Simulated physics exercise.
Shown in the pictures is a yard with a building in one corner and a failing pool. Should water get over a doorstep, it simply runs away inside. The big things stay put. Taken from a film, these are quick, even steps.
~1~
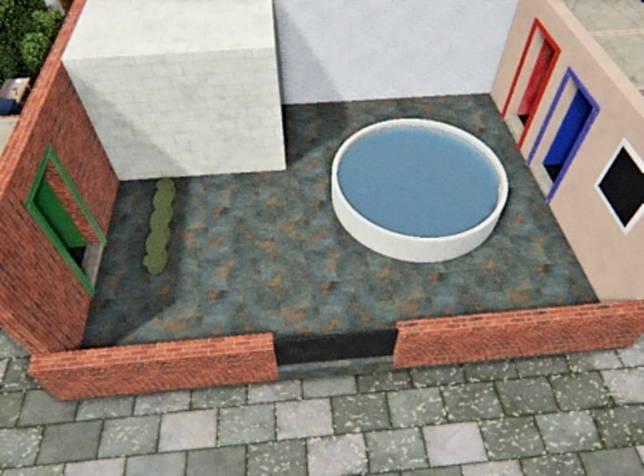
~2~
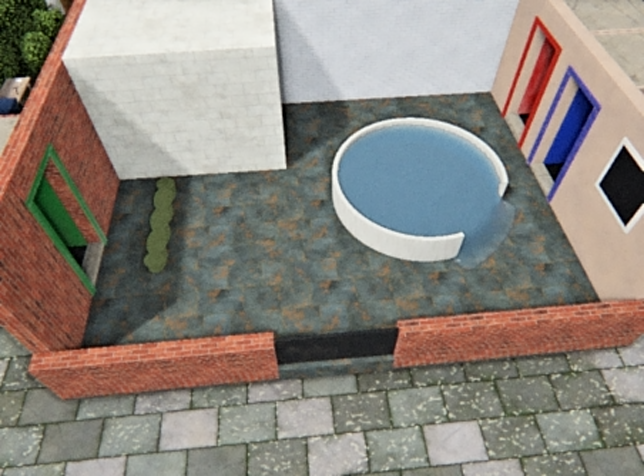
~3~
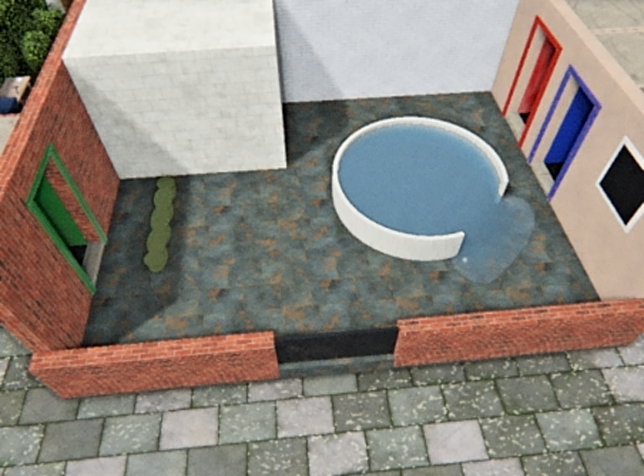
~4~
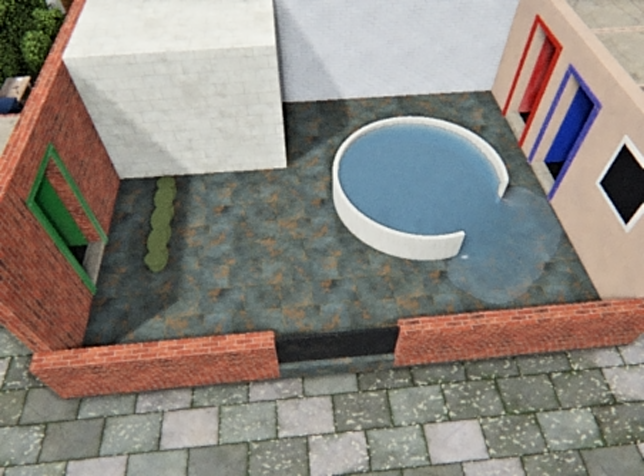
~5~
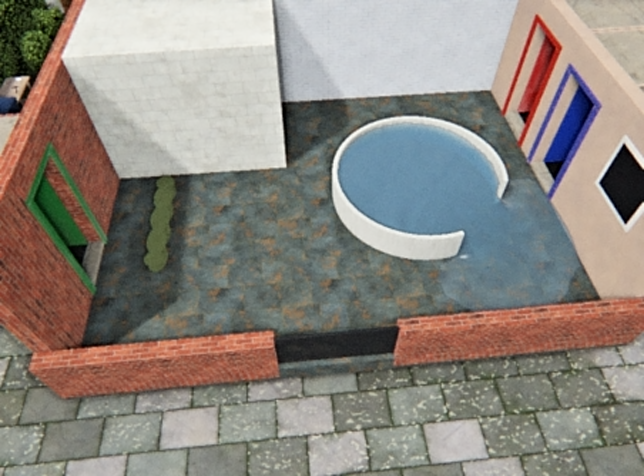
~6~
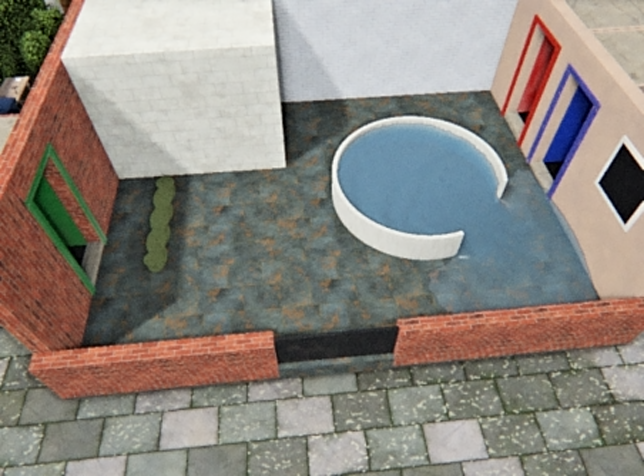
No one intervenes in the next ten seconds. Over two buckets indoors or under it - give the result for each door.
The blue door comes in over. The red door comes in under. The green door comes in under.
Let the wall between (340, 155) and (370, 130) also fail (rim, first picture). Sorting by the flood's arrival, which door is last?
The green door comes last.
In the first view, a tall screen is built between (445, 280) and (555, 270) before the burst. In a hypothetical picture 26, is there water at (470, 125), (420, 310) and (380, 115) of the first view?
The first spot is swamped, the second swamped, the third untouched.
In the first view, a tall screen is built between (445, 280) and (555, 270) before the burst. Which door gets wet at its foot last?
Answer: The green-painted one.
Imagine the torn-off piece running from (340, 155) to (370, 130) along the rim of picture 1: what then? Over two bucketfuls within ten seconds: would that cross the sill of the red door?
One by one: Red takes more.
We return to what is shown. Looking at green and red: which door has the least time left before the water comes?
That would be the red door.
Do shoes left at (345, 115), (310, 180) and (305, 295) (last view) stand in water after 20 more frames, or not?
First spot not wet, second not wet, third inundated.
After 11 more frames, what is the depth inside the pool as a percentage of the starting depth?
I make it 64 per cent.
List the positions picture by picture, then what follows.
The pool at (418, 177) is whole and still, in the first picture.
The front is at a hidden place, out from the gap at (488, 227), in the second picture.
Water pours out at (488, 227) and has run to (525, 205), in the third picture.
The front is at (546, 205), out from the gap at (488, 227), in the fourth picture.
The front is at a hidden place, out from the gap at (487, 227), in the fifth picture.
Water pours out at (487, 227) and has run to a hidden place, in the sixth picture.
A moment on, water covers 15 % of the floor; the blue door wet at the sill, nothing in, the red door not reached, the green door not reached.
Next, water covers 20 % of the floor; the blue door under two buckets in, the red door wet at the sill, nothing in, the green door not reached.
Then, water covers 45 % of the floor; the blue door under two buckets in, the red door wet at the sill, nothing in, the green door not reached.
Later, water covers 85 % of the floor; the blue door over two buckets in, the red door wet at the sill, nothing in, the green door under two buckets in.
In the end, water covers 95 % of the floor; the blue door over two buckets in, the red door wet at the sill, nothing in, the green door under two buckets in.
